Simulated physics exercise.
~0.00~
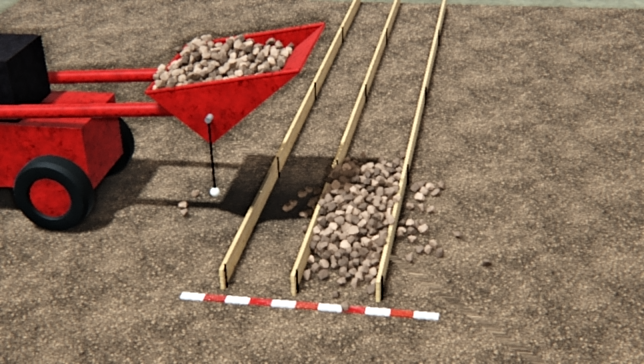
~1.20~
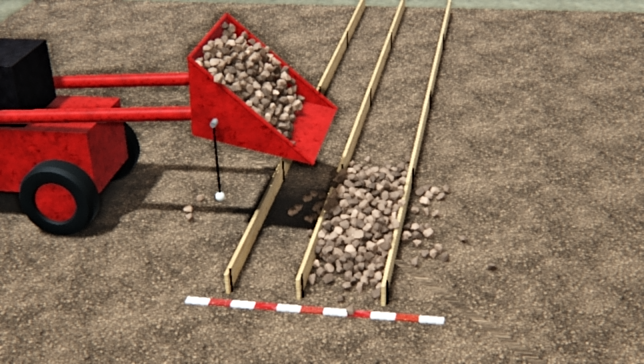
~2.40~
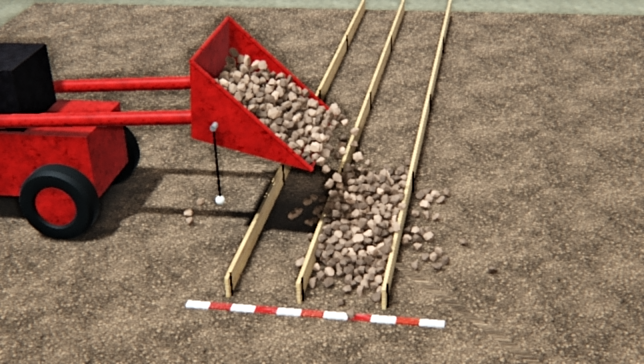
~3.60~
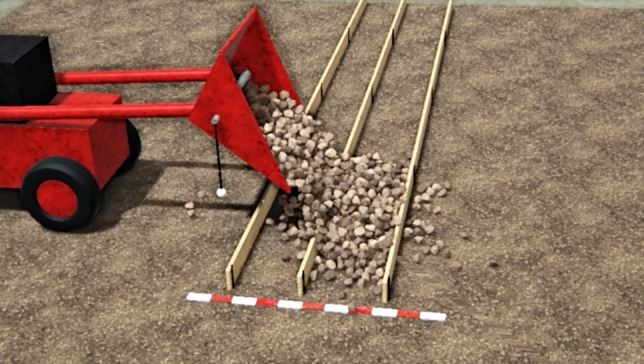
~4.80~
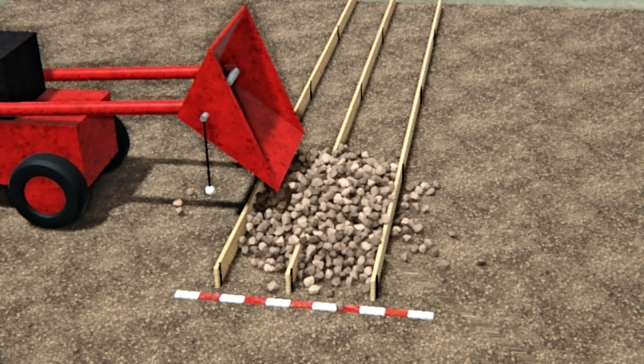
We see a red loader holding a bucket of stones beside wooden planks, with an earlier heap lying mostly between the middle and right planks. The bucket tips forward and pours its stones out to the right, ending steeply tilted and empty, with stones spread across both bays.
